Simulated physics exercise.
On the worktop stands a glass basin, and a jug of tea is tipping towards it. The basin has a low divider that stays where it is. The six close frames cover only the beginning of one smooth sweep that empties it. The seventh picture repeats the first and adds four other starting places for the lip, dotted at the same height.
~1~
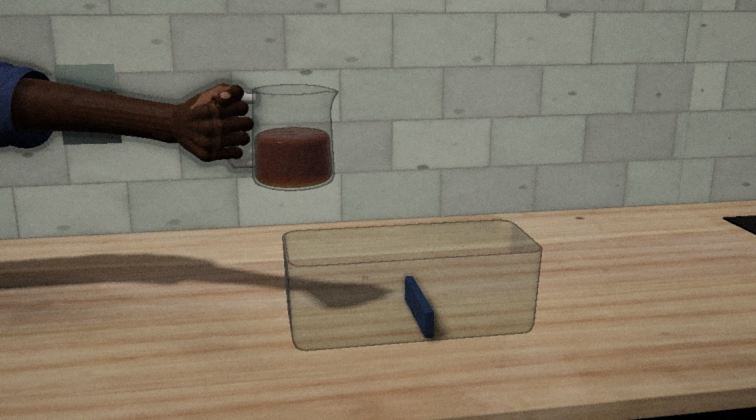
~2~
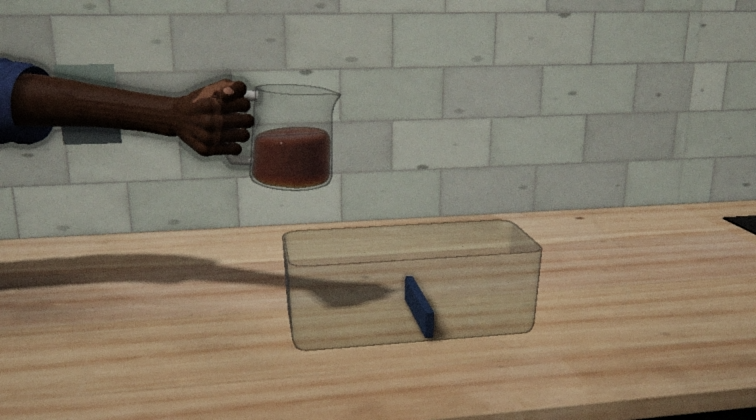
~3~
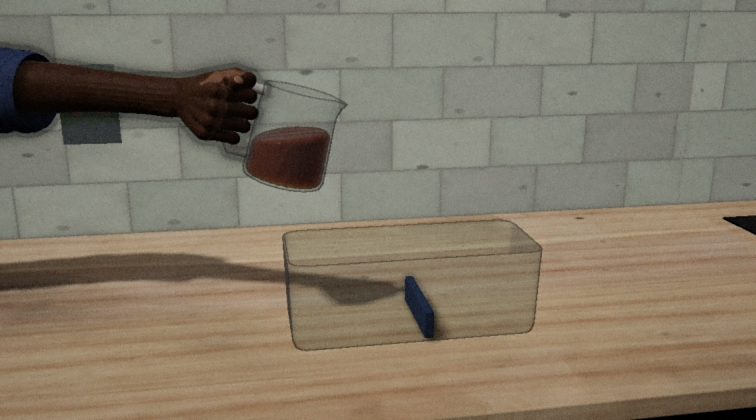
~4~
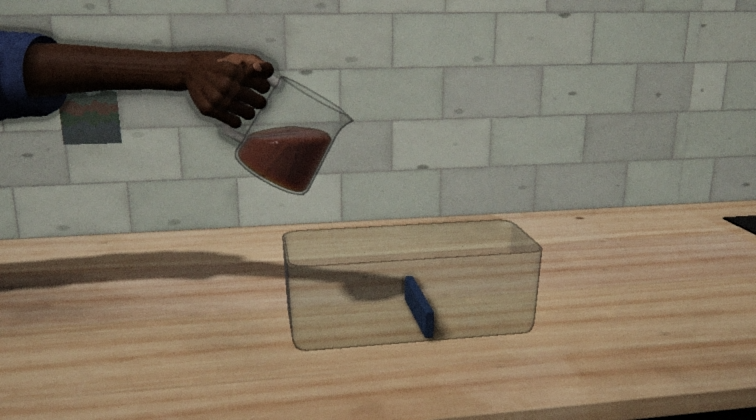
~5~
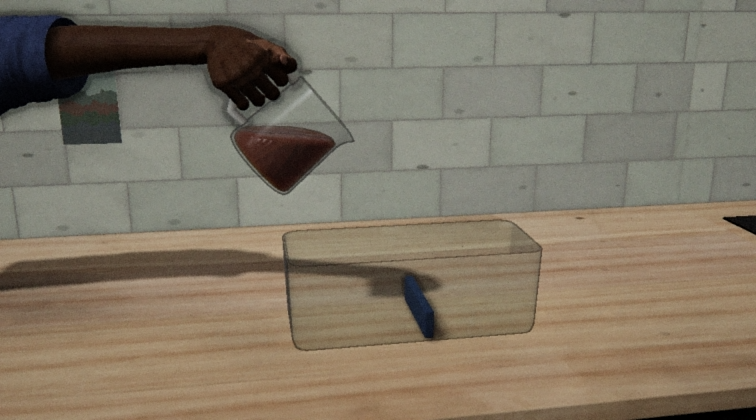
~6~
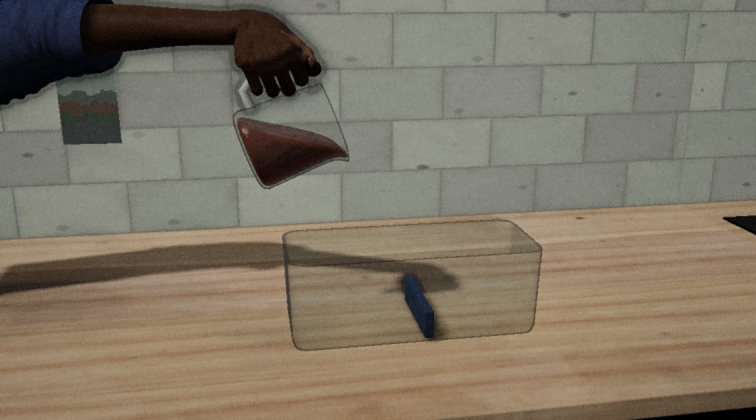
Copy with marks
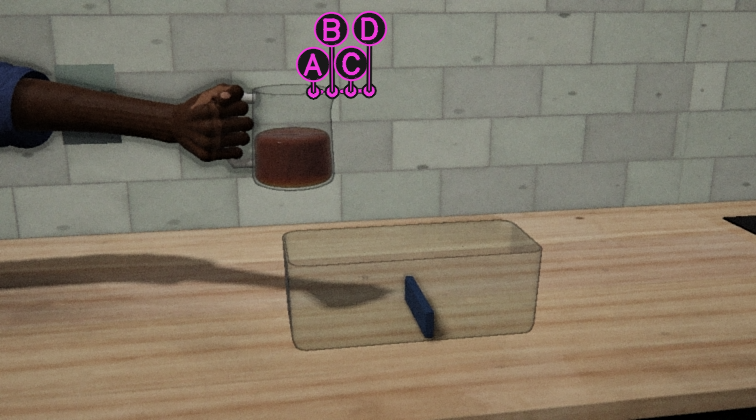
A dark-skinned hand and forearm in a blue sleeve reach in from the left over a pale wooden worktop before a grey brick-patterned wall, seen from slightly above. The hand grips a clear jug of reddish-brown tea above a glass basin with a small blue slab inside. The hand tilts the jug steadily rightward, the tea shifting towards its lip, while the camera stays still.
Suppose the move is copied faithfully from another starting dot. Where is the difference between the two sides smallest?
I would pick spot D.
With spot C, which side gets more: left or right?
More ends on the left.
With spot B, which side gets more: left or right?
The left side.
On the marked copy, A at (313, 92); B at (332, 91); C at (350, 91); D at (369, 90).
Choosing A, about 84 % ends left of the wall and 11 % right of it; 5 % is lost outside.
Choosing B, about 87 % ends left of the wall and 6 % right of it; 7 % is lost outside.
Choosing C, about 80 % ends left of the wall and 15 % right of it; 5 % is lost outside.
Choosing D, about 42 % ends left of the wall and 57 % right of it.
